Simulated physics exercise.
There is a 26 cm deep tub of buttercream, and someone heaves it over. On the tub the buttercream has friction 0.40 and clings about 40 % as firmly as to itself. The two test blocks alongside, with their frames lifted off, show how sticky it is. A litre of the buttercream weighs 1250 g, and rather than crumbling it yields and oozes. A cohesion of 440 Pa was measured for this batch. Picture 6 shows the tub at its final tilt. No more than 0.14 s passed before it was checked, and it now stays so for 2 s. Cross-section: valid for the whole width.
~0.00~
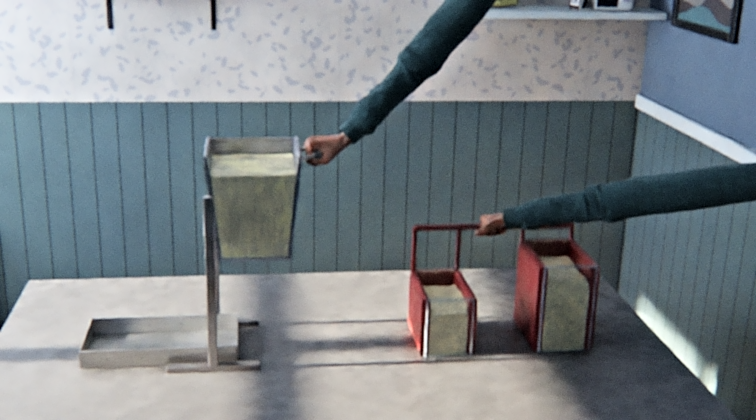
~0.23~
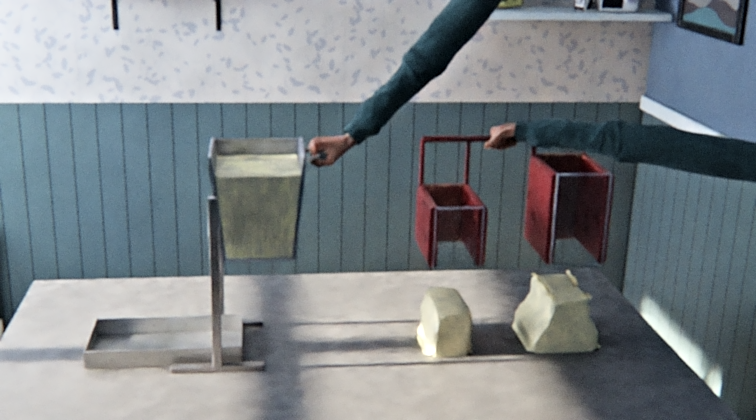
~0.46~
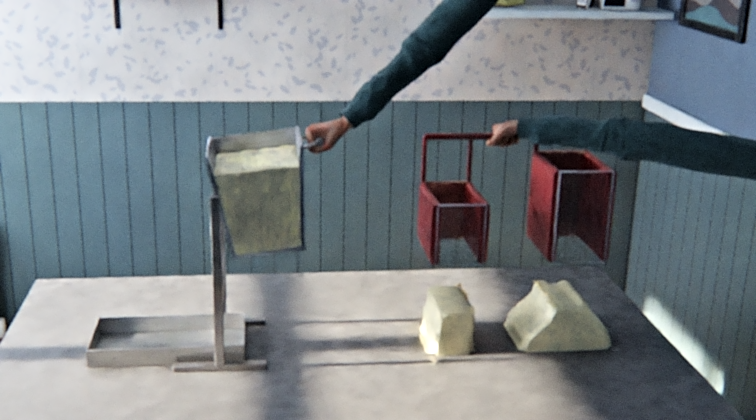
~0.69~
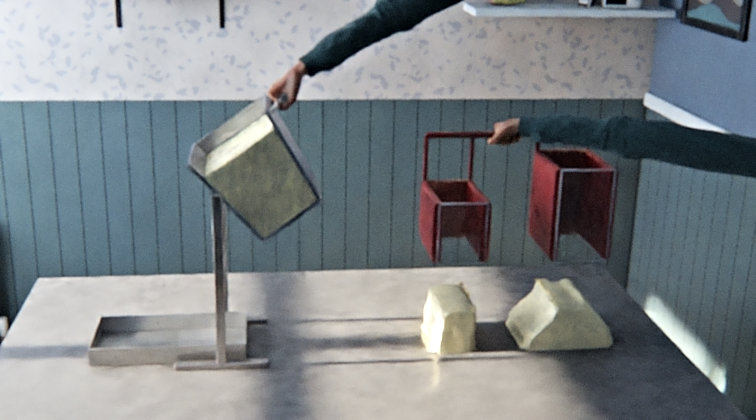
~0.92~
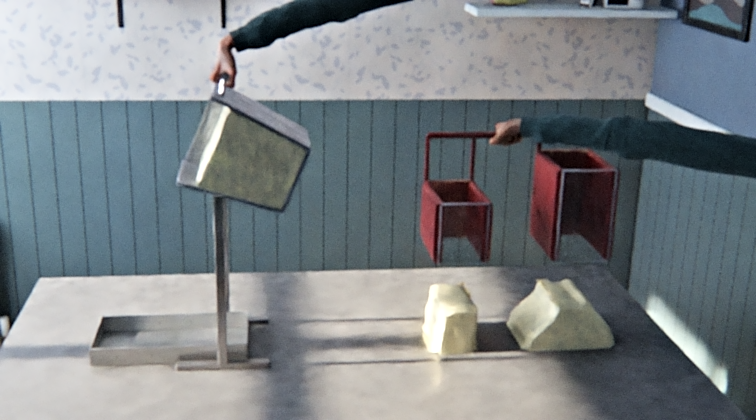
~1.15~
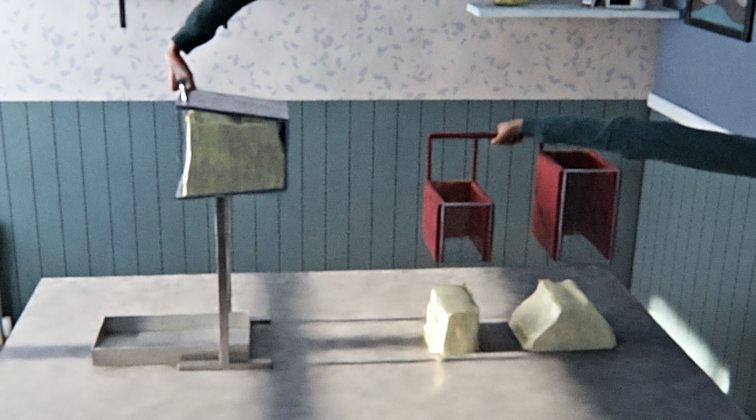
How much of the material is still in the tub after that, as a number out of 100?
About 56 out of 100.
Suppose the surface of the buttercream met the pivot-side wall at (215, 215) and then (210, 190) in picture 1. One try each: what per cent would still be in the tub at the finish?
Close to 100 percent the first time and close to 75 percent the second.
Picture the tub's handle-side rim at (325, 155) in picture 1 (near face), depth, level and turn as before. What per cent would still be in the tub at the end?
Around 40 percent would still be in the tub at the end.
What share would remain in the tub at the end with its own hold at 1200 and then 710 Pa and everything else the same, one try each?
In that order: 100 %, 100 %.
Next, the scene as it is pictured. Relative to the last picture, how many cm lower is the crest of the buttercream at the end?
About 7 cm.
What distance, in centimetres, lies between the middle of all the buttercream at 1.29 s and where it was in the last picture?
Shift: Some 4 cm.
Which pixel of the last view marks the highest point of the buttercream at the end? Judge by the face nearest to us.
Around (230, 151).
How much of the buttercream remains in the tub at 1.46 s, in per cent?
About 70 %.
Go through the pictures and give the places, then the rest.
Handle-side rim at (298, 158), tilt 0 degrees; highest point of the buttercream at (289, 174); test blocks 14 cm, 21 cm high (left to right), in the first frame.
Handle-side rim at (303, 158), tilt 0 degrees; highest point of the buttercream at (293, 175); test blocks 13 cm, 16 cm high (left to right), in the second frame.
Handle-side rim at (299, 147), tilt 7 degrees; highest point of the buttercream at (292, 166); test blocks 13 cm, 14 cm high (left to right), in the third frame.
Handle-side rim at (264, 112), tilt 36 degrees; highest point of the buttercream at (269, 132); test blocks 13 cm, 14 cm high (left to right), in the fourth frame.
Handle-side rim at (212, 100), tilt 67 degrees; highest point of the buttercream at (228, 113); test blocks 13 cm, 14 cm high (left to right), in the fifth frame.
Handle-side rim at (176, 109), tilt 88 degrees; highest point of the buttercream at (206, 123); test blocks 13 cm, 14 cm high (left to right), in the sixth frame.
By 1.29 s, the tub is at 88 degrees and holds 93 %.
By 1.46 s, the tub is at 88 degrees and holds 70 %.
By 1.63 s, the tub is at 88 degrees and holds 59 %.
By 1.80 s, the tub is at 88 degrees and holds 56 %.
By 3.15 s, at the end, the tub is at 88 degrees and holds 56 %.
